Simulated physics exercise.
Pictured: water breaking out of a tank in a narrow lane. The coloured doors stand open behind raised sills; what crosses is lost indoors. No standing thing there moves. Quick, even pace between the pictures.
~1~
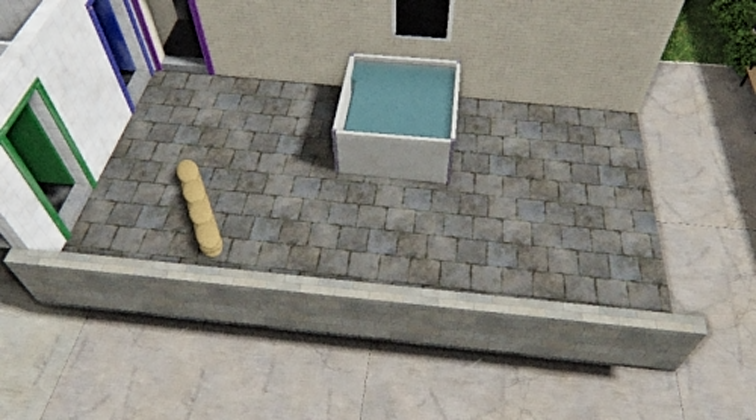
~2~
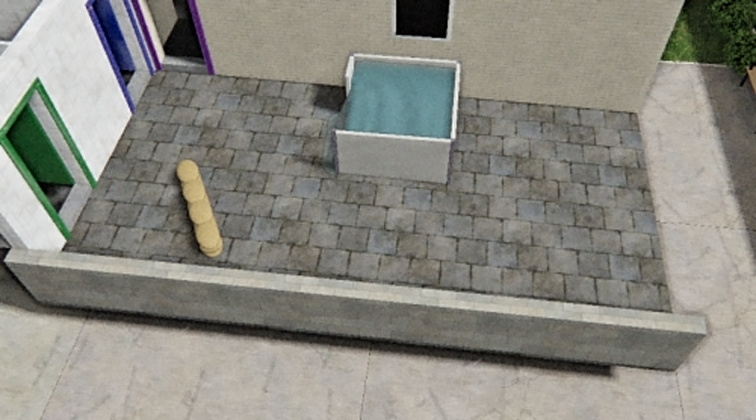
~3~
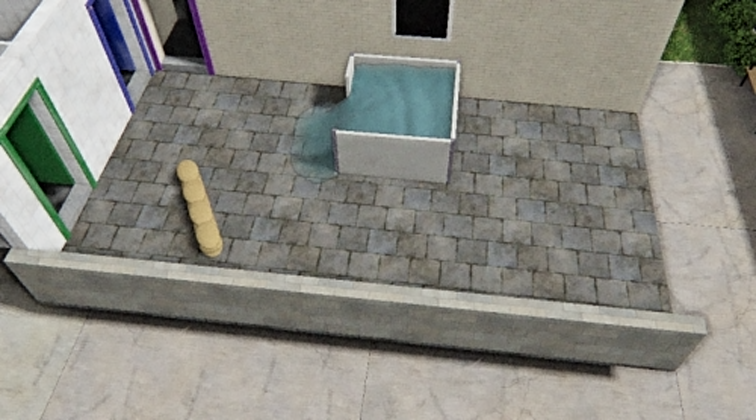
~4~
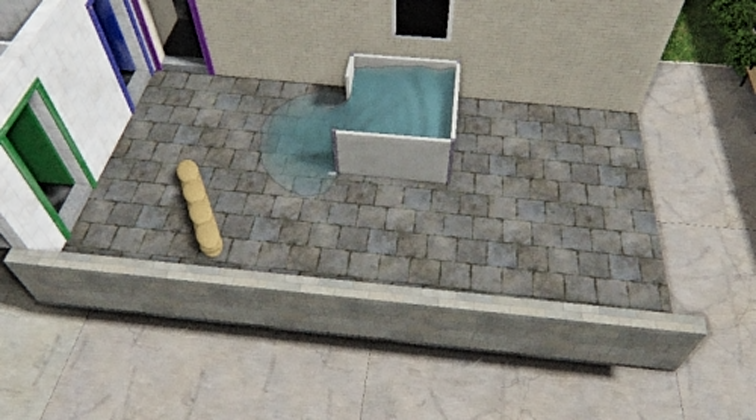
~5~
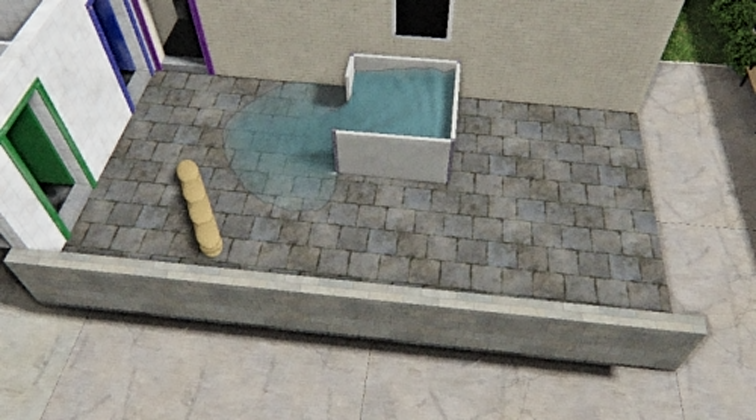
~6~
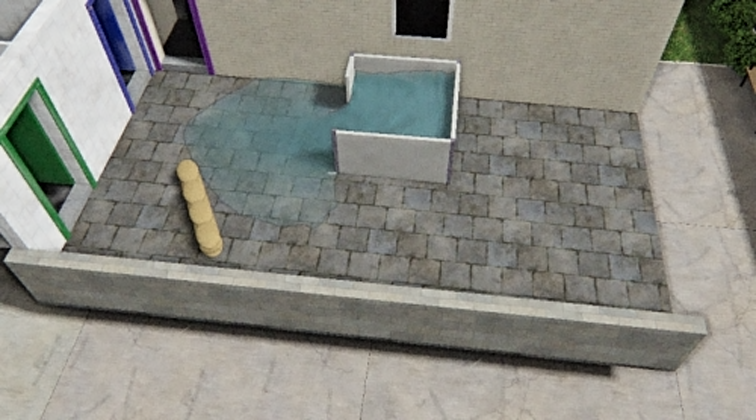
Water pours from the left side of an open tank and spreads across grey paving.
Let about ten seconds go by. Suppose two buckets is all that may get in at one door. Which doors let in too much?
In turn: The blue door lets in too much; the green door is fine; the purple door lets in too much.
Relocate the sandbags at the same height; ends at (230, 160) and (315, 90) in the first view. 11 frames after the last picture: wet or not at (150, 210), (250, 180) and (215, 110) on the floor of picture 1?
Readings in sequence: Wet through / wet through / wet through.
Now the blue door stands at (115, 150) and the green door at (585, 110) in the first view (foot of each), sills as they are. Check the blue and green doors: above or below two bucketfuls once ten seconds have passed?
Result: Blue door goes past the limit, green door remains beneath it.
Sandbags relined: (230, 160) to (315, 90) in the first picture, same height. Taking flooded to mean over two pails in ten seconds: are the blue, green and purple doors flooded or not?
Blue door: Falls short; green door: Exceeds it; purple door: Falls short.
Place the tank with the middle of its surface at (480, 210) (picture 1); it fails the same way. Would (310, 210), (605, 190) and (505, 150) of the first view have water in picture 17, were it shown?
My reading is hit by the flood first, missed by the flood next and missed by the flood last.
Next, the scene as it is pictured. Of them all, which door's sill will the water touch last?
It's the one in green.
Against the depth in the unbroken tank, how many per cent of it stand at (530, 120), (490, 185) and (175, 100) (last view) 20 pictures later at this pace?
I'd say close to 0, 0 and 20 percent.
A moment on, water covers 30 % of the floor; the blue door under two buckets in, the green door not reached, the purple door wet at the sill, nothing in.
Next, water covers 35 % of the floor; the blue door over two buckets in, the green door wet at the sill, nothing in, the purple door under two buckets in.
Then, water covers 55 % of the floor; the blue door far over two buckets in, the green door wet at the sill, nothing in, the purple door over two buckets in.
Later, water covers 75 % of the floor; the blue door far over two buckets in, the green door wet at the sill, nothing in, the purple door over two buckets in.
In the end, water covers 85 % of the floor; the blue door far over two buckets in, the green door wet at the sill, nothing in, the purple door over two buckets in.
